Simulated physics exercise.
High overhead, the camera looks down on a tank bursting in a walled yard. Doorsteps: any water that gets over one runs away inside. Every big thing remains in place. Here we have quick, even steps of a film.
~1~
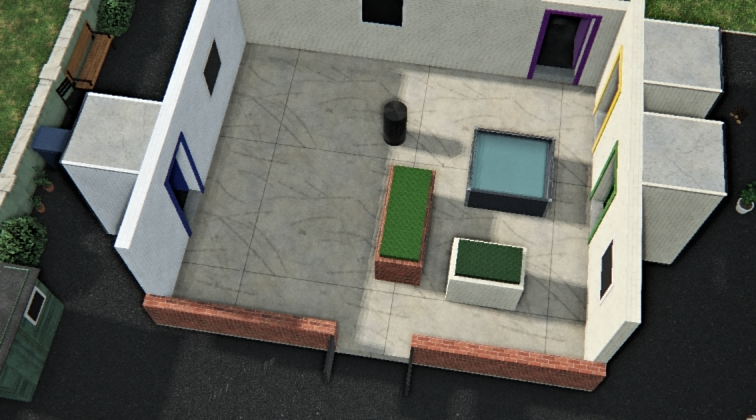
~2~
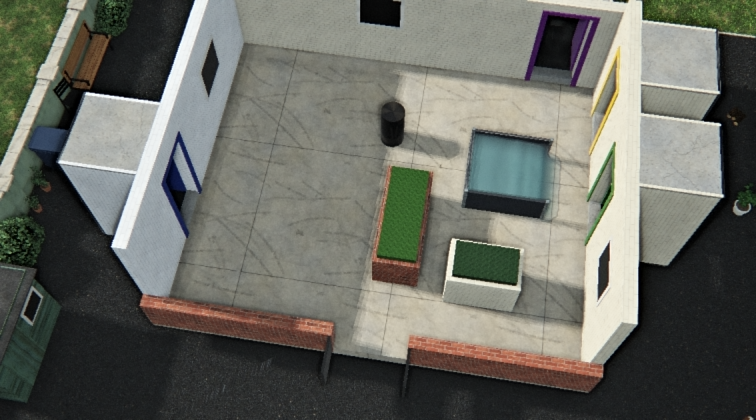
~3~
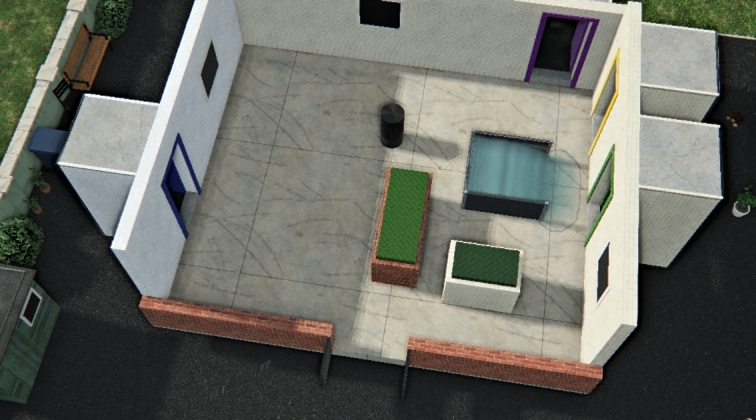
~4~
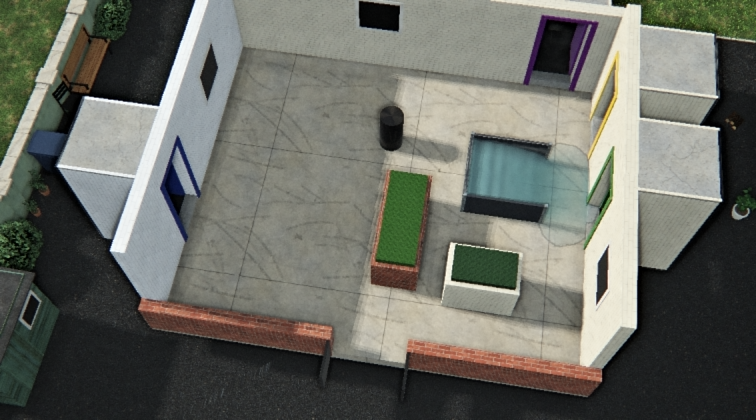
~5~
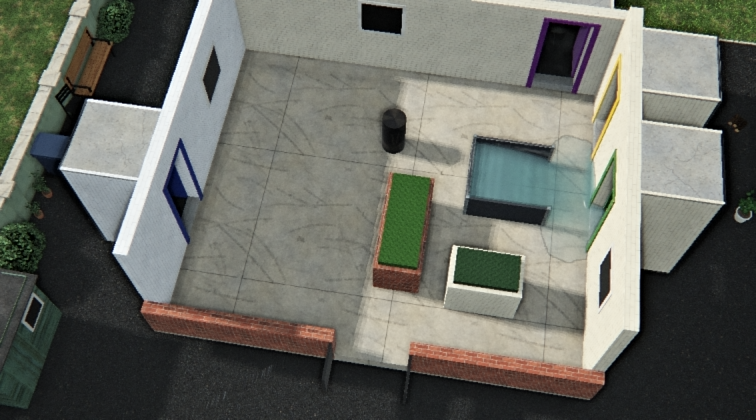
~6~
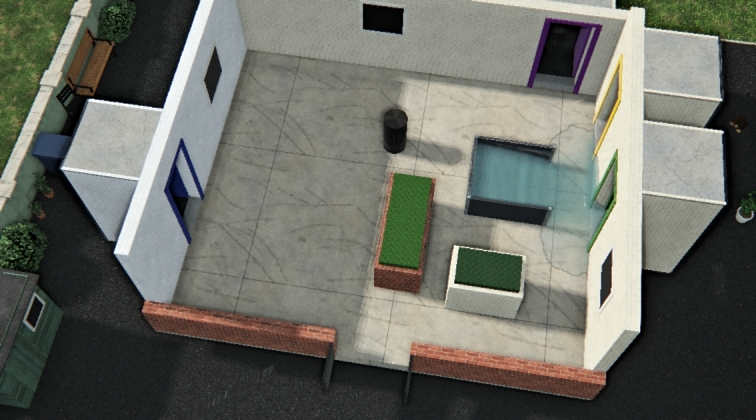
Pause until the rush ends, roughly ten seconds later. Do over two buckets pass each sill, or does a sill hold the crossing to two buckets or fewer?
At the end, purple door: Within two buckets; green door: Exceeds two buckets; yellow door: Within two buckets; blue door: Within two buckets.
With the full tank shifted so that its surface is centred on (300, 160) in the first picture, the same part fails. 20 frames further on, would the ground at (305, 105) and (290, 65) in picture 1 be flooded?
The first spot is left dry, the second left dry.
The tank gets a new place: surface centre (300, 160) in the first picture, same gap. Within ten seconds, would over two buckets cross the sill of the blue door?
As I read it, the blue door remains within limits.
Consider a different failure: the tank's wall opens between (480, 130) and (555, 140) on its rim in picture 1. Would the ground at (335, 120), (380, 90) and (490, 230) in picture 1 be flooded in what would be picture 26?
Point by point: Swamped, swamped and untouched.
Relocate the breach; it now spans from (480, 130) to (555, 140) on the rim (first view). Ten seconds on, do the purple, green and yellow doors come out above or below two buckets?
Here's how it goes: The purple door surpasses the limit, the green door fails to reach the limit, and the yellow door fails to reach the limit.
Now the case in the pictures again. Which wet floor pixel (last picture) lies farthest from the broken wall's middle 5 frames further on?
About (582, 335).
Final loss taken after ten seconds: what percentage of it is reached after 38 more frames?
Around 95 percent.
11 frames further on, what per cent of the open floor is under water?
Near 15 in a hundred.
A moment on, water covers 10 % of the floor; the purple door not reached, the green door far over two buckets in, the yellow door wet at the sill, nothing in, the blue door not reached.
Next, water covers 15 % of the floor; the purple door wet at the sill, nothing in, the green door far over two buckets in, the yellow door wet at the sill, nothing in, the blue door not reached.
Then, water covers 30 % of the floor; the purple door under two buckets in, the green door far over two buckets in, the yellow door wet at the sill, nothing in, the blue door not reached.
Later, water covers 55 % of the floor; the purple door under two buckets in, the green door far over two buckets in, the yellow door wet at the sill, nothing in, the blue door not reached.
In the end, water covers 70 % of the floor; the purple door under two buckets in, the green door far over two buckets in, the yellow door wet at the sill, nothing in, the blue door wet at the sill, nothing in.
